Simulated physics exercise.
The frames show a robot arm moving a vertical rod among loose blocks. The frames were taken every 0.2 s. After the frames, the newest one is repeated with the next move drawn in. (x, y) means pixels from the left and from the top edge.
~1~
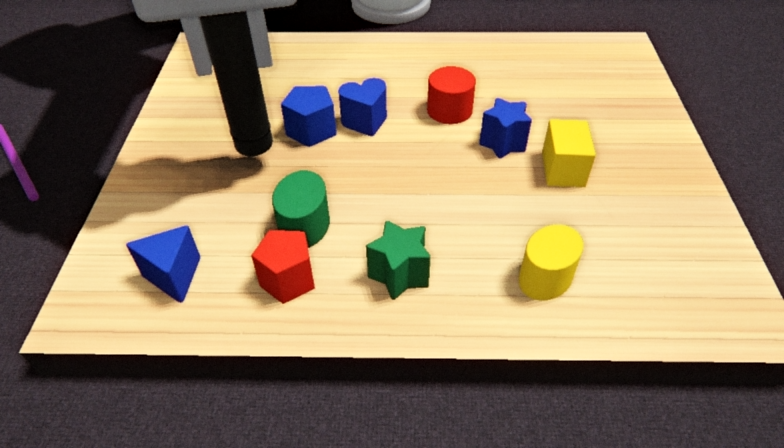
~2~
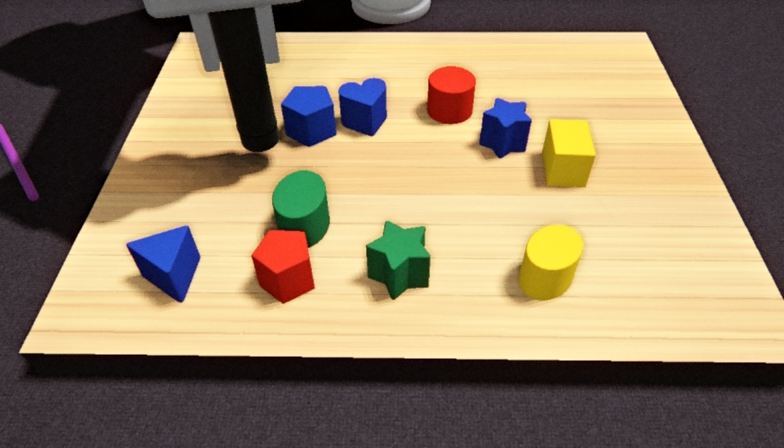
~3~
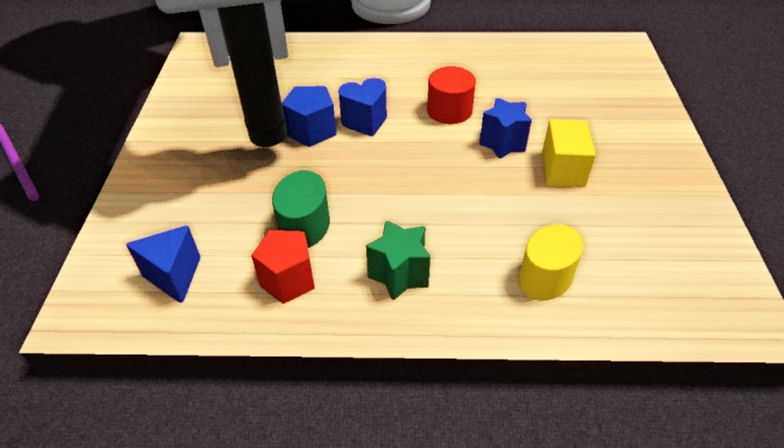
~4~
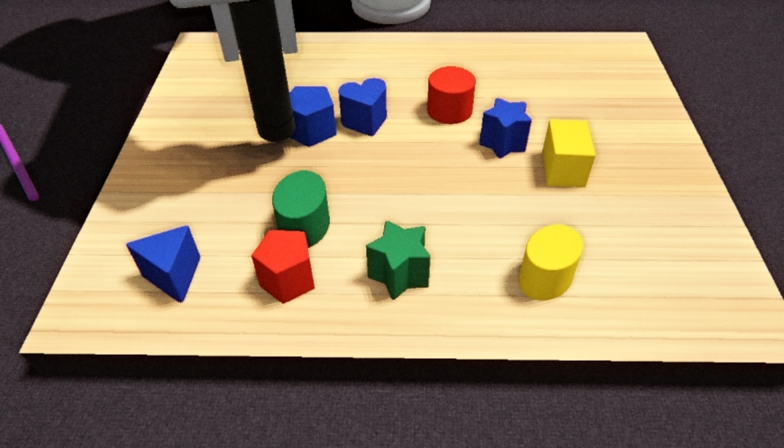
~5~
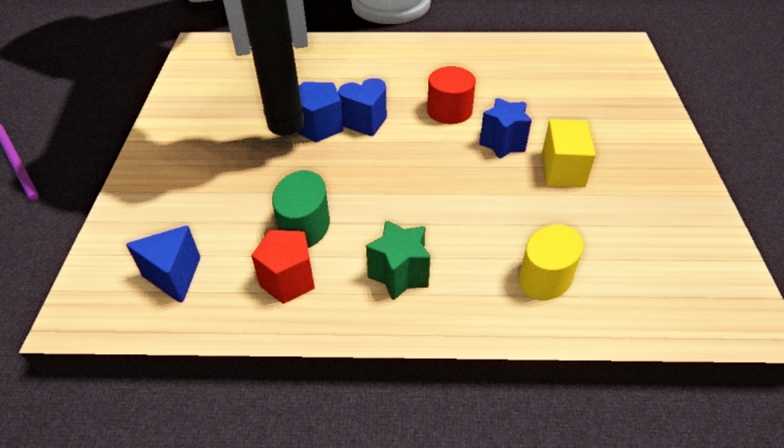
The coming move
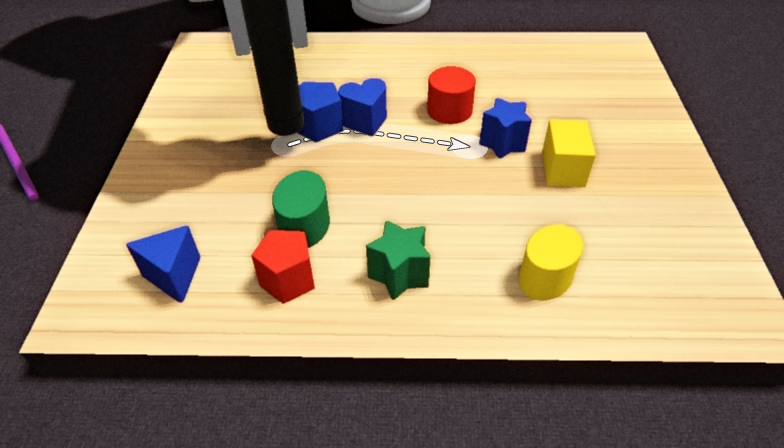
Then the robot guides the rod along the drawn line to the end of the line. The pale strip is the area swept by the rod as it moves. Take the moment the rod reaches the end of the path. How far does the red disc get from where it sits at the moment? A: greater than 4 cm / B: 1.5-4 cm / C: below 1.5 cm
C.
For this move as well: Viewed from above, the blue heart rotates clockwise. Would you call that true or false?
True.
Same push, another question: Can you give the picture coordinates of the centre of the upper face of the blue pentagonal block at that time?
It will likely be found at (346, 75).
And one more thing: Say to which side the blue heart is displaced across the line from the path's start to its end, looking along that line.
Measured against the direction from start to end, the blue heart shifts toward the left-hand side.
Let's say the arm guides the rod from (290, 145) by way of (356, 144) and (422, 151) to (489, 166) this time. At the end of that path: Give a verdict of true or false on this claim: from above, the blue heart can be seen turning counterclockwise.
It is false.
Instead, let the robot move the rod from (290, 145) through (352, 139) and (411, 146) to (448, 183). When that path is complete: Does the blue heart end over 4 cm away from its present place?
Final answer: No.
Drawn move, from (290, 145) by way of (348, 131) and (408, 138) to (469, 147).
The first path, step by step. One third of the way, rod (347, 112); blue pentagonal block (345, 75), turned 35° anticlockwise; blue heart (387, 80), turned 65° clockwise.
Two thirds of the way, rod (410, 119); blue pentagonal block (346, 75), turned 35° anticlockwise; blue heart (394, 78), turned 55° clockwise.
At the end, rod (472, 127); blue pentagonal block (346, 75), turned 35° anticlockwise; blue heart (394, 78), turned 55° clockwise; red disc still; blue star block (517, 111).
